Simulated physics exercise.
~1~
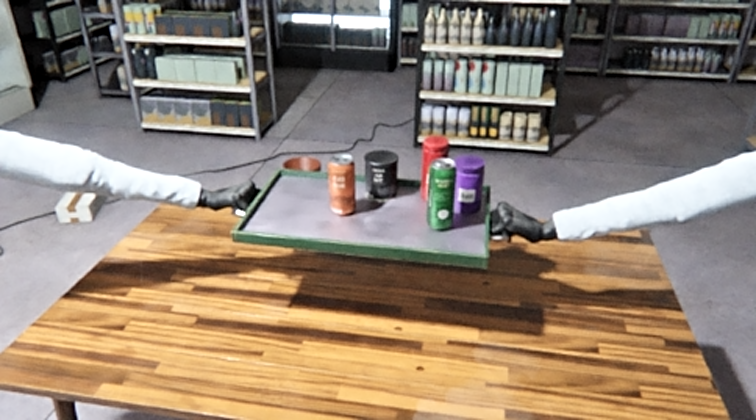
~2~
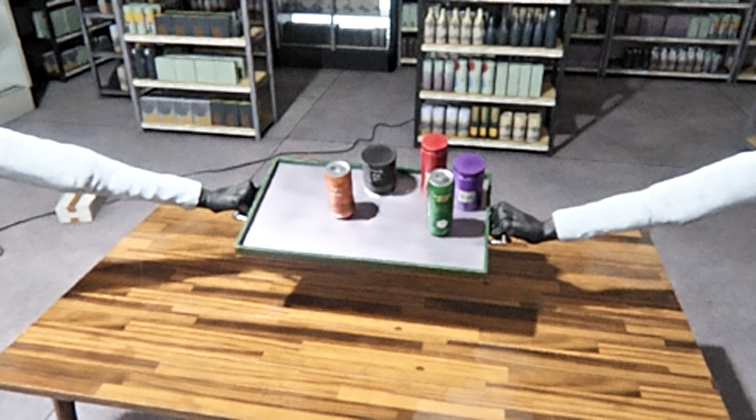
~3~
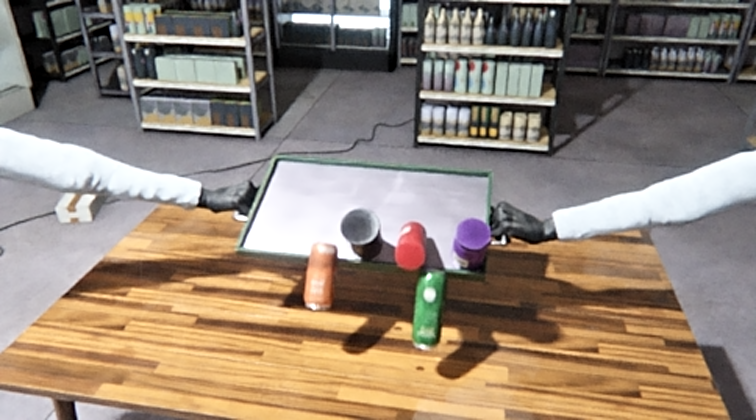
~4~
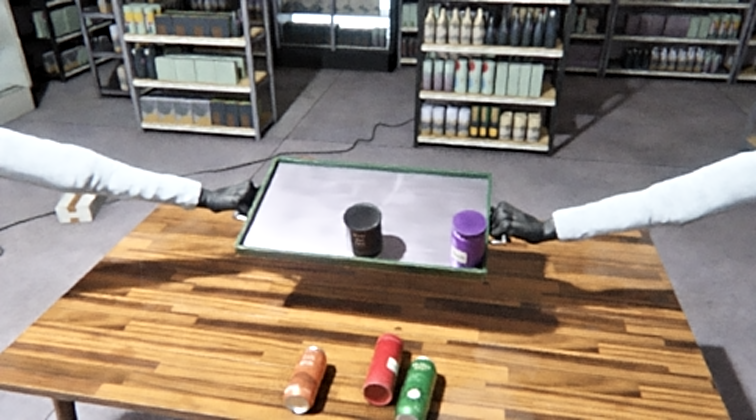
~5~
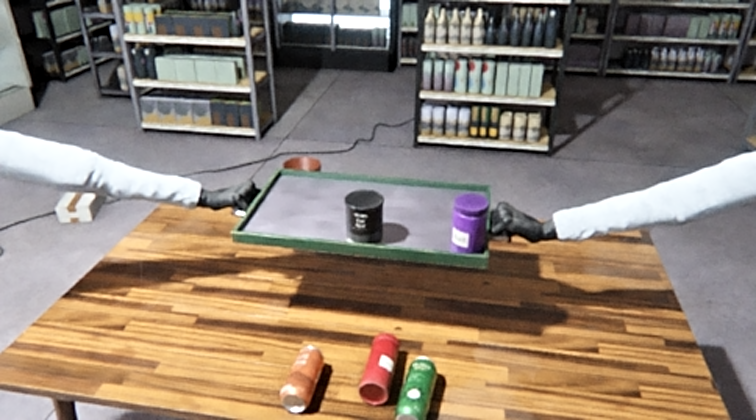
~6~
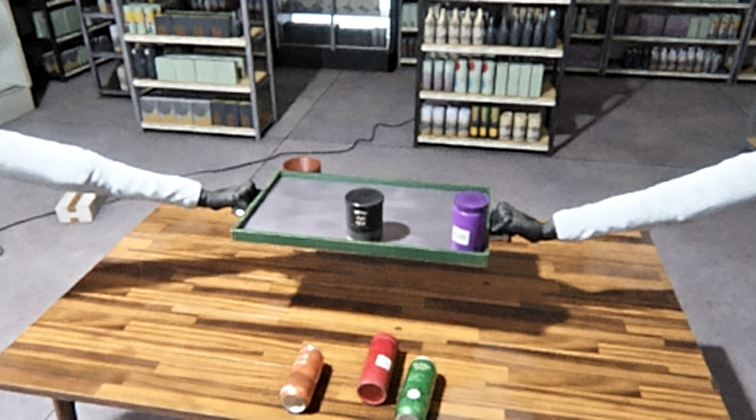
Shop interior, gloved hands tipping a tray forward and levelling it, three cans falling onto the table, black and purple containers staying.
